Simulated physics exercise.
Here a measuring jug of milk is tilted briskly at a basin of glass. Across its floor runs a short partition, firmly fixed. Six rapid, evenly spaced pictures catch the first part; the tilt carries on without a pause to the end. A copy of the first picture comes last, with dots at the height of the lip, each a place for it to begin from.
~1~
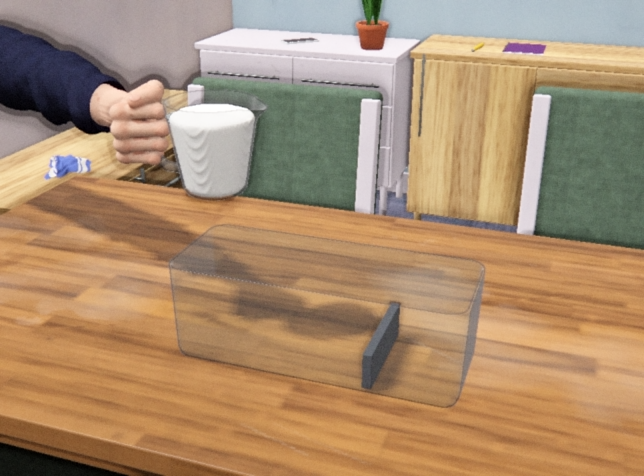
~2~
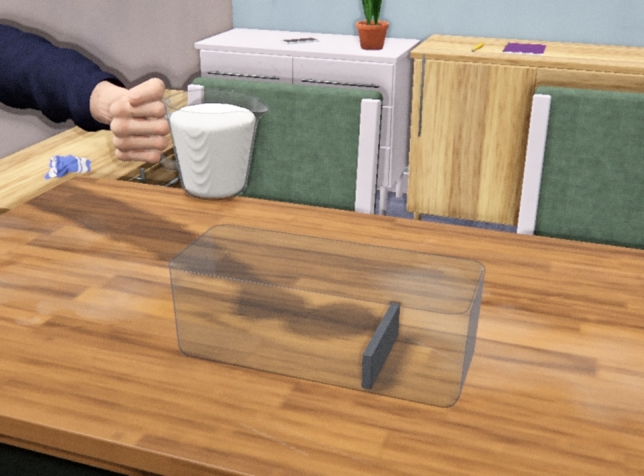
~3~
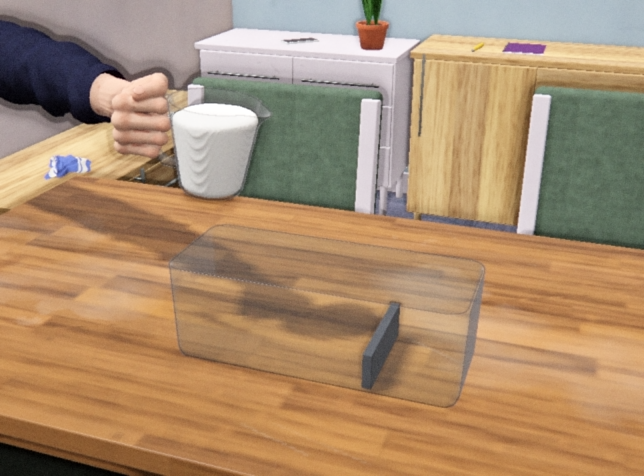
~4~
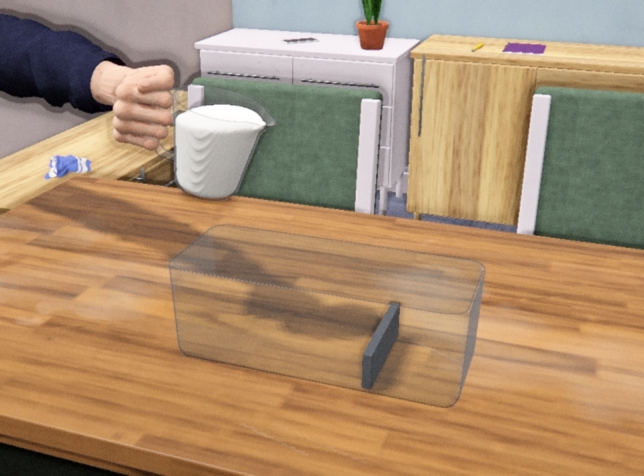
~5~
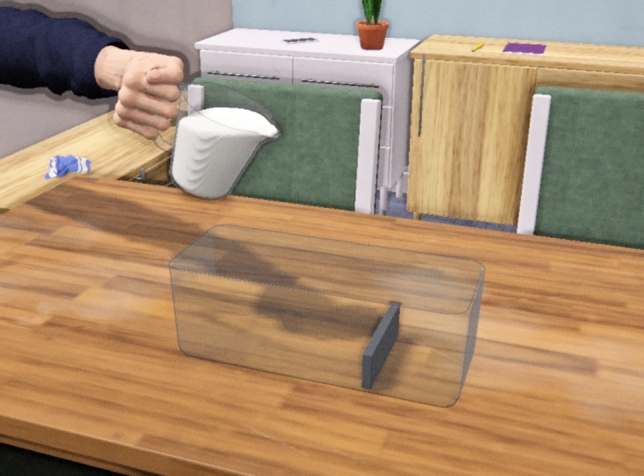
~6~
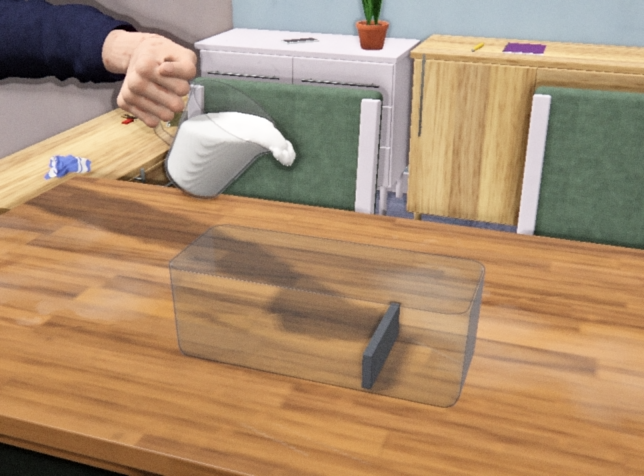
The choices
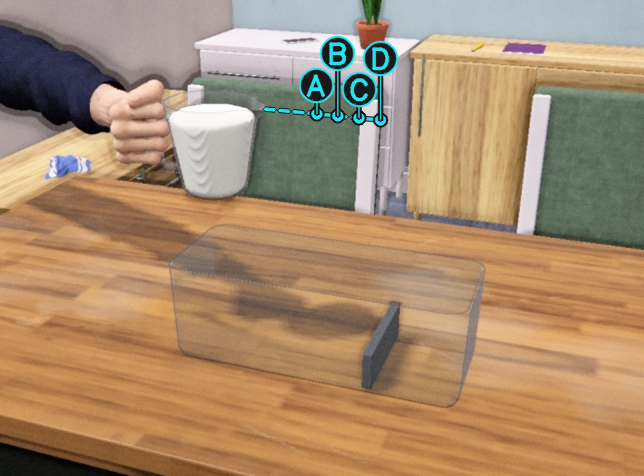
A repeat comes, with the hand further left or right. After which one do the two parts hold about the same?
It is B.
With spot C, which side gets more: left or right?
The right one.
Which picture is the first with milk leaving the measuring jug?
In picture 6.
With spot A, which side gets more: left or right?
The left one.
In cyan, A at (316, 113); B at (337, 115); C at (359, 117); D at (380, 120).
With A, about 81 % ends left of the wall and 18 % right of it.
With B, about 48 % ends left of the wall and 52 % right of it.
With C, about 20 % ends left of the wall and 79 % right of it.
With D, about 17 % ends left of the wall and 81 % right of it.
